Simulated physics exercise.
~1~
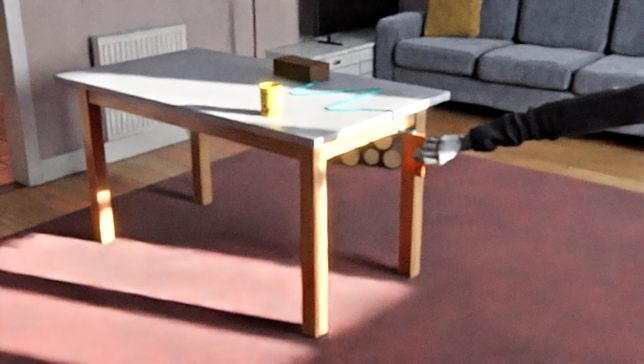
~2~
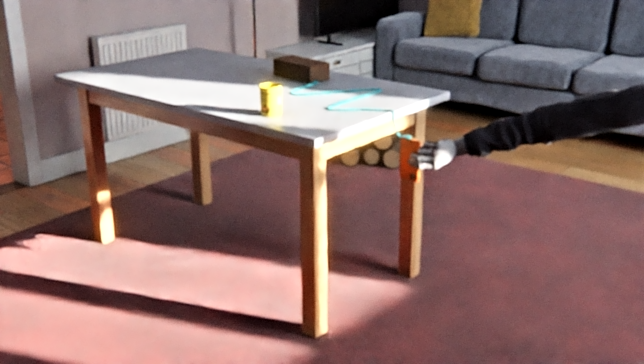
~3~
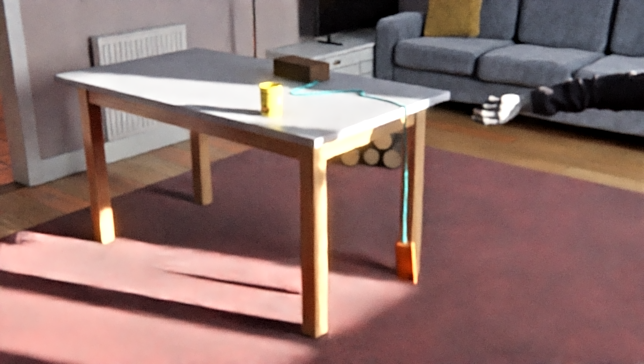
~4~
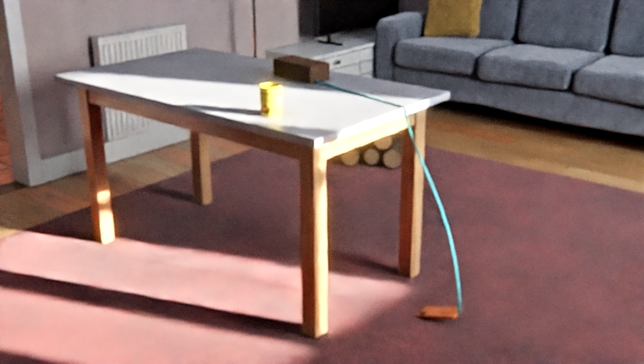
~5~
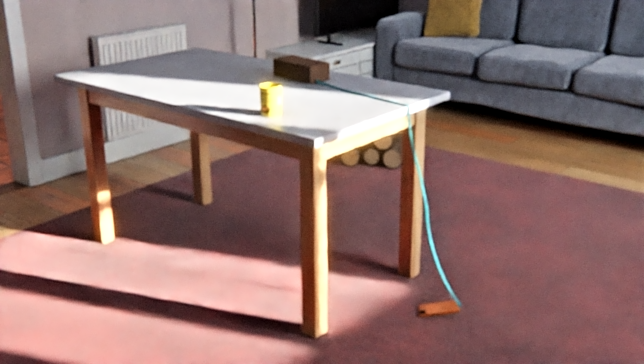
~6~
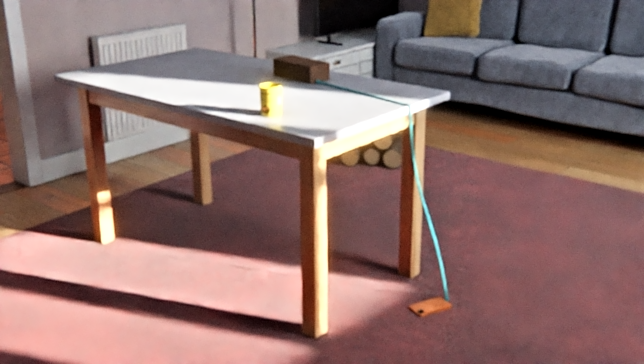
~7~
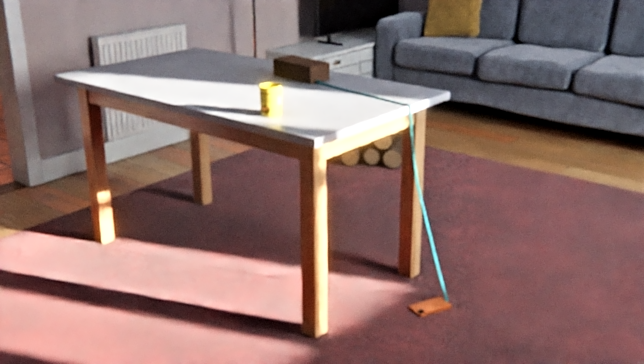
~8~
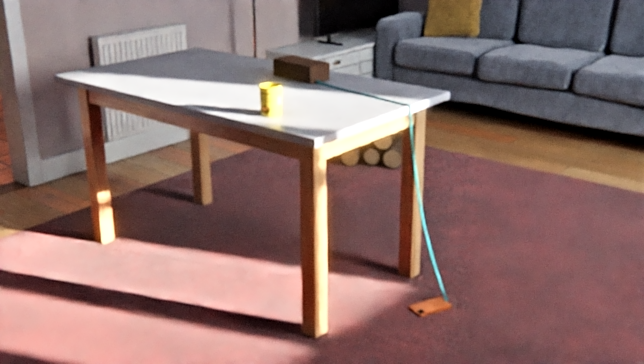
Beside a table, a hand releases a corded orange phone, which drops and settles on the floor.
